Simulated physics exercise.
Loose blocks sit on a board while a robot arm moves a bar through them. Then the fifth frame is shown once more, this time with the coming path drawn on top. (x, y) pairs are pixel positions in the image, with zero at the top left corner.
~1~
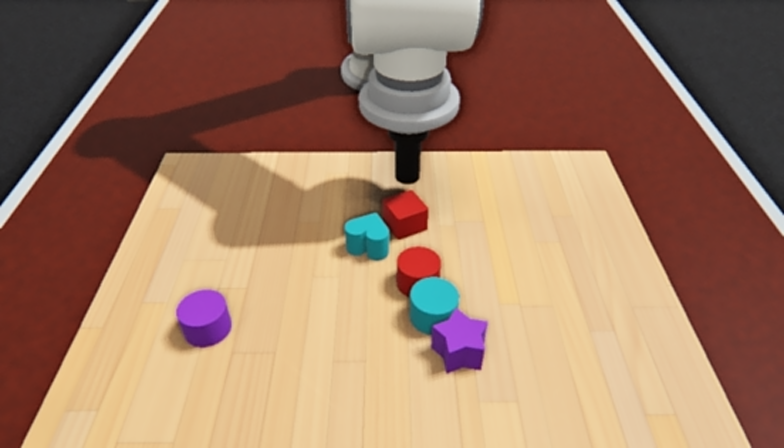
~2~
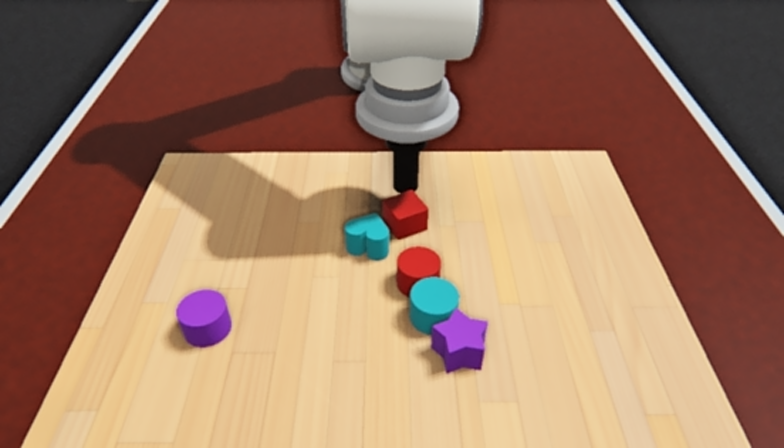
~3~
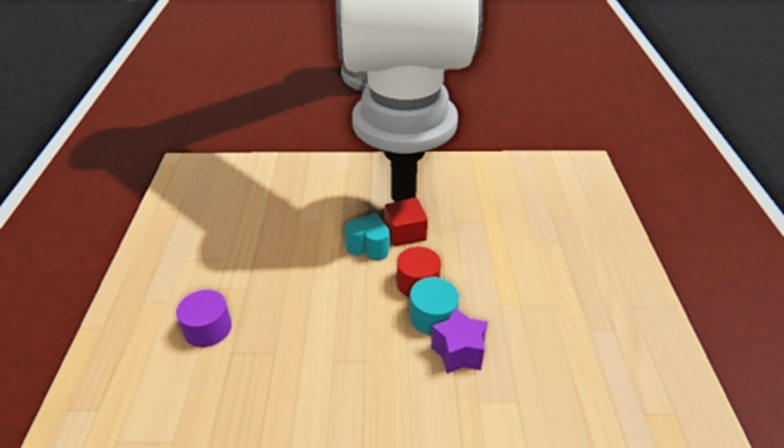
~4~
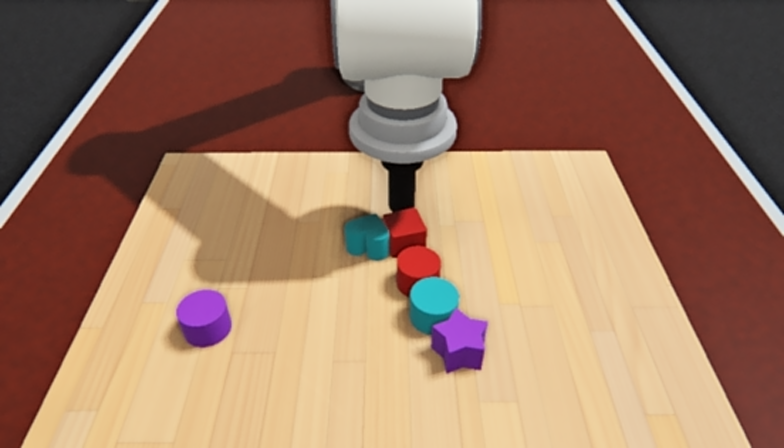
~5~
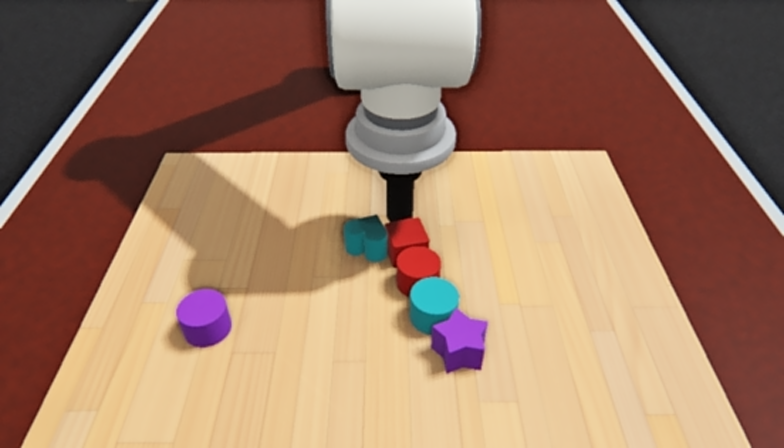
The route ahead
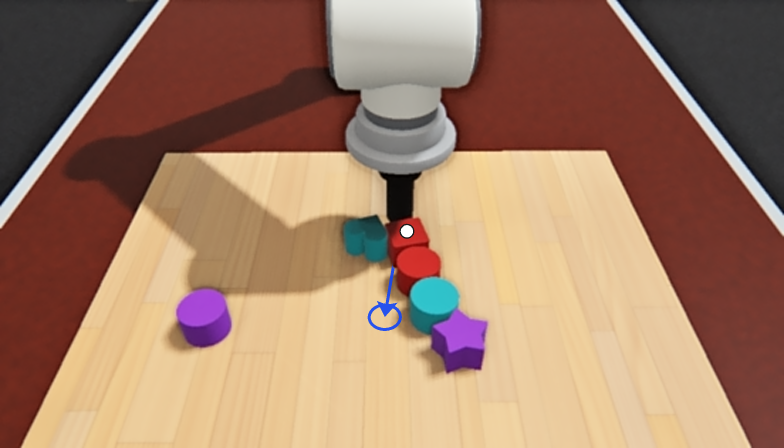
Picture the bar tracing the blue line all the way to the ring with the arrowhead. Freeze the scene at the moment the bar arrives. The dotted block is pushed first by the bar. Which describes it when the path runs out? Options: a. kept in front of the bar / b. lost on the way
The answer is a.
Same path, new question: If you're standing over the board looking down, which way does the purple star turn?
Short answer: Counterclockwise.
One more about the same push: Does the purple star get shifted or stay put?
At the end, its place is different.
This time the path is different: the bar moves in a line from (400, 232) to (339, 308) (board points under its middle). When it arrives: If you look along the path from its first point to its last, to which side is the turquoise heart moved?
Facing from start to end, it shifts right.
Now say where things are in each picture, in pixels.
In the first frame, lower end of the bar at (407, 177), tops of blocks, turquoise heart at (368, 226), red four-sided block at (405, 204), red disc at (419, 261), turquoise disc at (435, 295), purple star at (462, 331).
In the second frame, bar at (406, 187), blocks as before.
In the third frame, bar at (404, 197), red four-sided block at (406, 211).
In the fourth frame, bar at (402, 206), red four-sided block at (405, 222).
In the fifth frame, bar at (400, 216), turquoise heart at (367, 227), red four-sided block at (407, 231), red disc at (419, 261), turquoise disc at (435, 295), purple star at (462, 331).
The drawn path runs straight from (400, 232) to (385, 317); the dot is on the red four-sided block.
What follows on the original path. One third of the way, bar at (395, 243); turquoise heart at (364, 230), turned 20° clockwise; red four-sided block at (405, 259); red disc at (421, 289); turquoise disc at (447, 323); purple star at (482, 352).
Two thirds of the way, bar at (390, 271); turquoise heart at (364, 231), turned 25° clockwise; red four-sided block at (402, 290); red disc at (425, 321); turquoise disc at (463, 352); purple star at (508, 373), turned 20° anticlockwise.
At the end, bar at (385, 302); turquoise heart at (364, 231), turned 25° clockwise; red four-sided block at (399, 323), turned 15° anticlockwise; red disc at (428, 355); turquoise disc at (477, 379); purple star at (529, 383), turned 40° anticlockwise.
